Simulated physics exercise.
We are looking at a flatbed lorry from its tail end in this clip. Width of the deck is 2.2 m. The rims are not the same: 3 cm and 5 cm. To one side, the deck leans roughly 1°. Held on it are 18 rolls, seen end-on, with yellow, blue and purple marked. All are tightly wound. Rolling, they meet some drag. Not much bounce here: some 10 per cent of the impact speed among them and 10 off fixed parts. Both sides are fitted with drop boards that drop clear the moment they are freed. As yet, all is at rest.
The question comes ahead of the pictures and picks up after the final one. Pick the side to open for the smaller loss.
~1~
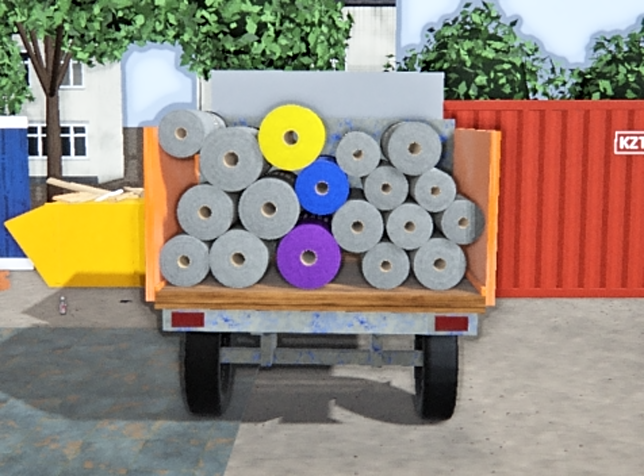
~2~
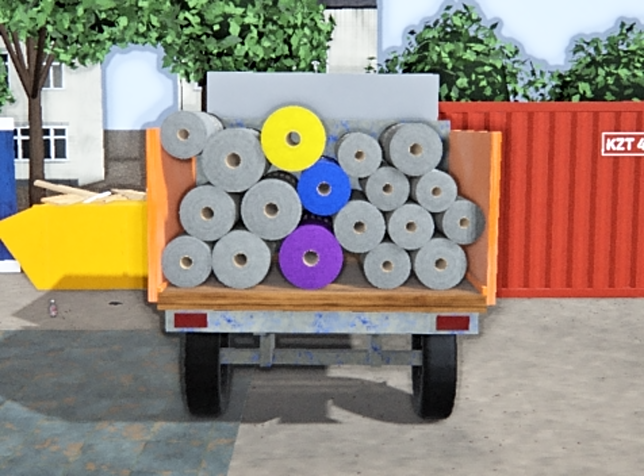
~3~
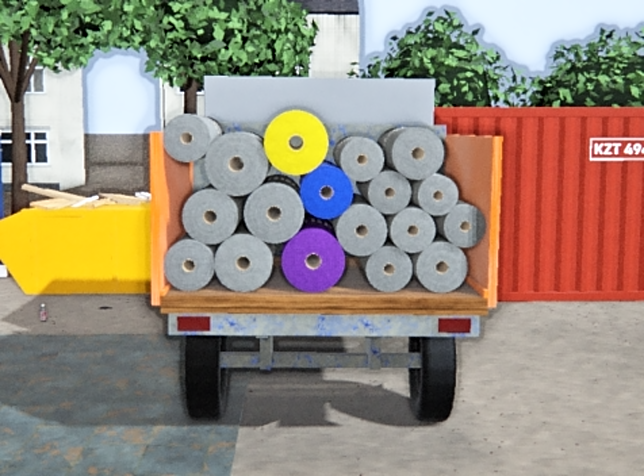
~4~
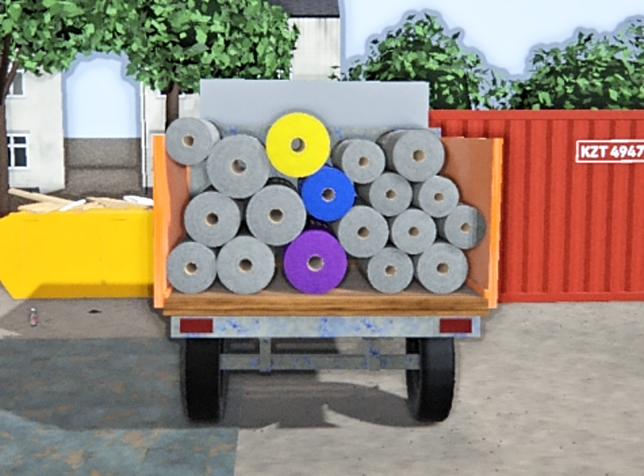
Open the left side.
Side on the left freed, after 0.8 s, yellow is up on others, 85 cm from the left edge; blue is up on others, 105 cm from the left edge; purple is on the deck, 100 cm from the left edge; 1 of 18 is off.
Side on the left freed, at the end, yellow is up on others, 85 cm from the left edge; blue is up on others, 105 cm from the left edge; purple is on the deck, 100 cm from the left edge; 1 of 18 is off.
Side on the right freed, after 0.6 s, yellow is up on others, 90 cm from the left edge; blue is up on others, 105 cm from the right edge, rolling right; purple is on the deck, 100 cm from the left edge; 2 of 18 are off.
Side on the right freed, at the end, yellow is up on others, 95 cm from the left edge; blue is up on others, 105 cm from the right edge; purple is on the deck, 100 cm from the left edge; 3 of 18 are off.
